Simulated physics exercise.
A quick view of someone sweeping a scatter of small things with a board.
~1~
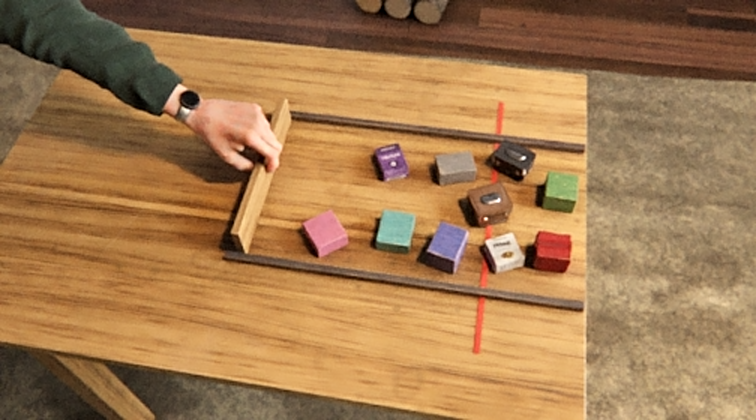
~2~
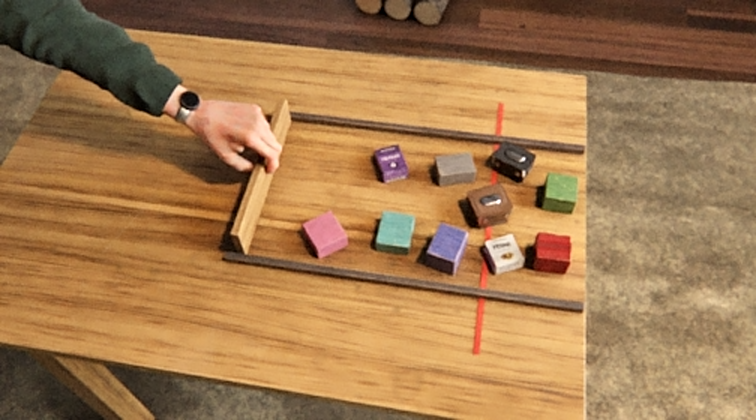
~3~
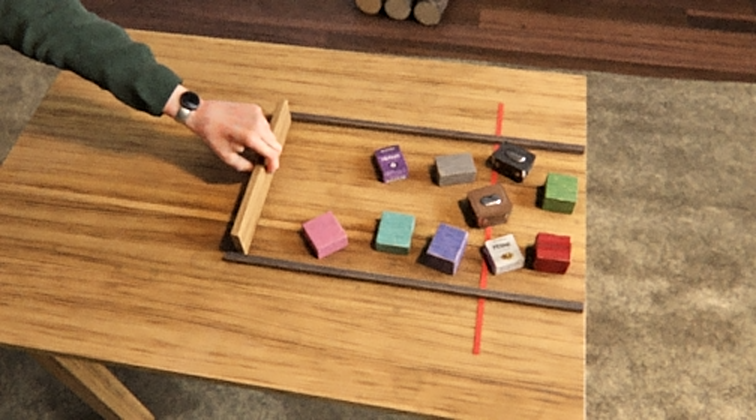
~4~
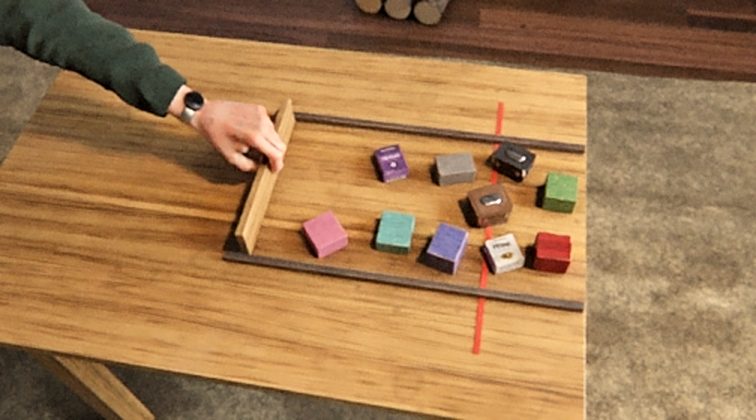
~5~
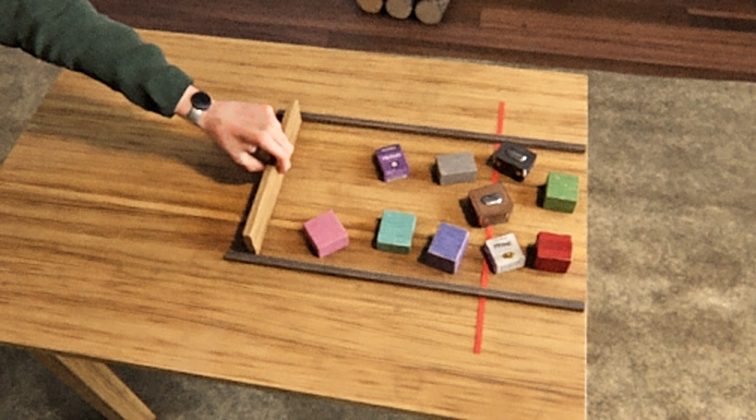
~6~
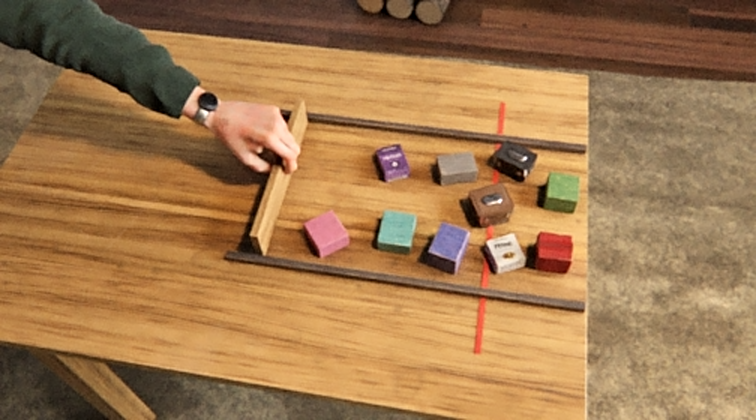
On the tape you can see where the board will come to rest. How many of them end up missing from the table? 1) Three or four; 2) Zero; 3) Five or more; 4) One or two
4, one or two.
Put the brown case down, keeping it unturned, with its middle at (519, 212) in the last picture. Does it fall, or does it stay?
Outcome - brown case: On.
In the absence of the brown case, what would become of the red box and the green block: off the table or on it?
Well, the red box goes off the edge while the green block is still there.
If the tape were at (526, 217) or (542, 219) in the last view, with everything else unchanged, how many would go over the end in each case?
Counts per try: 3 and 5.
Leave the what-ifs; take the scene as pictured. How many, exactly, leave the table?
All told, 1.
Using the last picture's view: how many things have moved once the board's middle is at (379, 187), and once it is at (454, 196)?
The number moved is 4 and then 9.
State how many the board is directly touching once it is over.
Looks like 3 of them, all told.
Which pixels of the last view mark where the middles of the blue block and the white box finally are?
Listed in order, first is (542, 260) and the other is (574, 265).
Soon after, none off yet; green block at rest near (562, 193); red box at rest near (553, 253); black case at rest near (515, 162).
At rest, the number that fall off is one or two; fallen, red box.
